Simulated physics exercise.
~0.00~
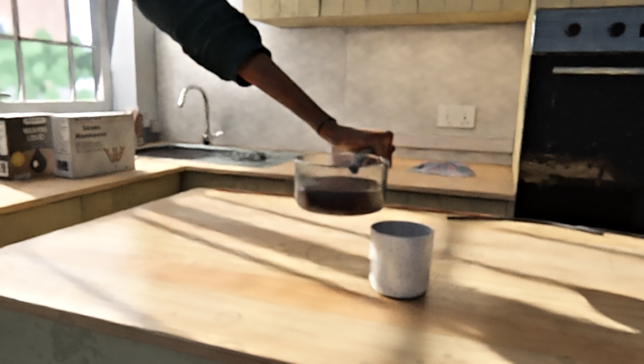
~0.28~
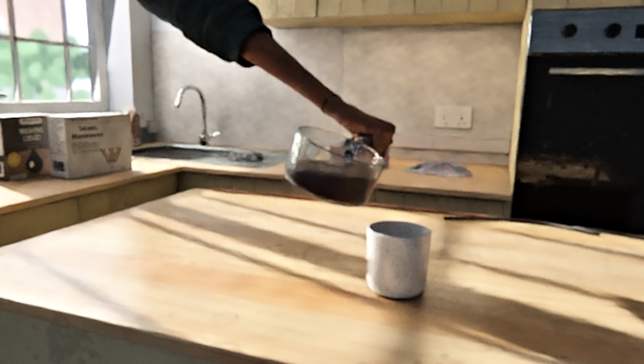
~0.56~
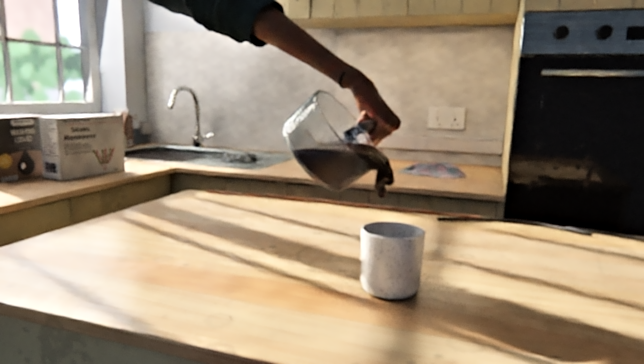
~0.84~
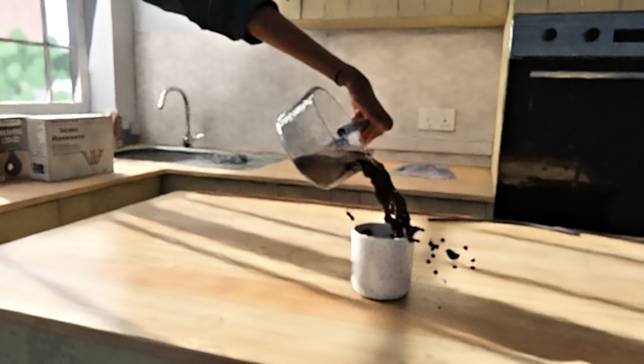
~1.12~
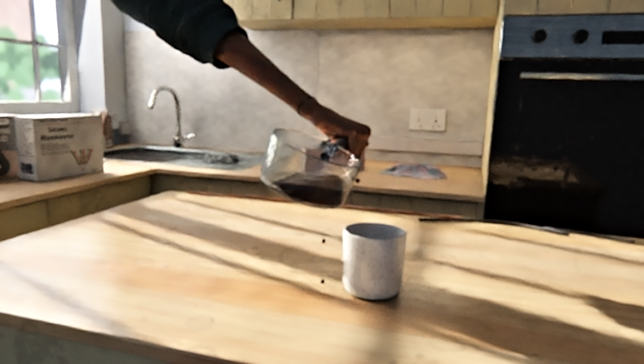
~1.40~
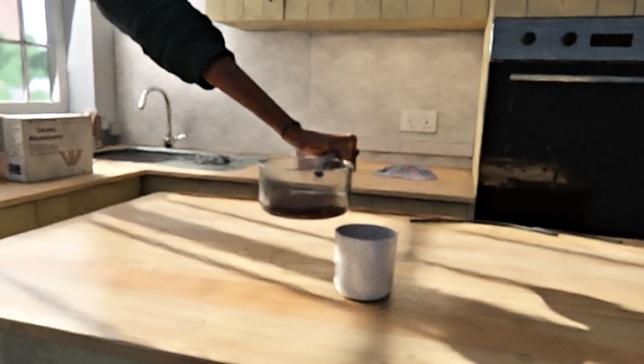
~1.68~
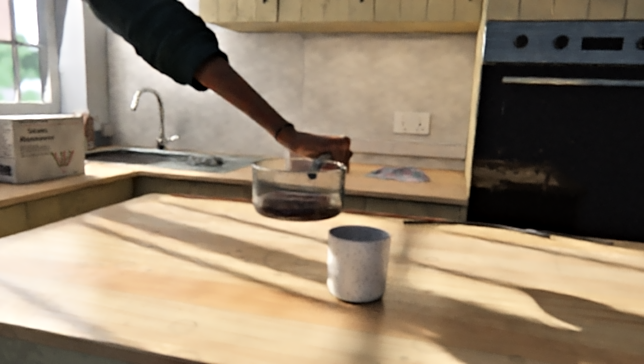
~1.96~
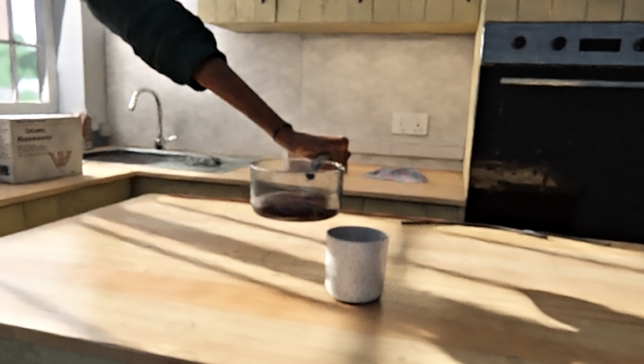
A dark-sleeved arm reaches in from the upper left, holding a small clear glass pot of dark coffee above a whitish mug on a sunlit wooden worktop, seen from across the counter. Behind are a window and boxes at left, a sink and tap, and a black oven at right. The hand tips the pot steadily, and dark liquid spills over its lip into the mug, with drops scattering to the right. The hand then levels the pot as a few last drops fall. It ends held upright above the mug, some coffee still inside, as the view drifts slightly right.
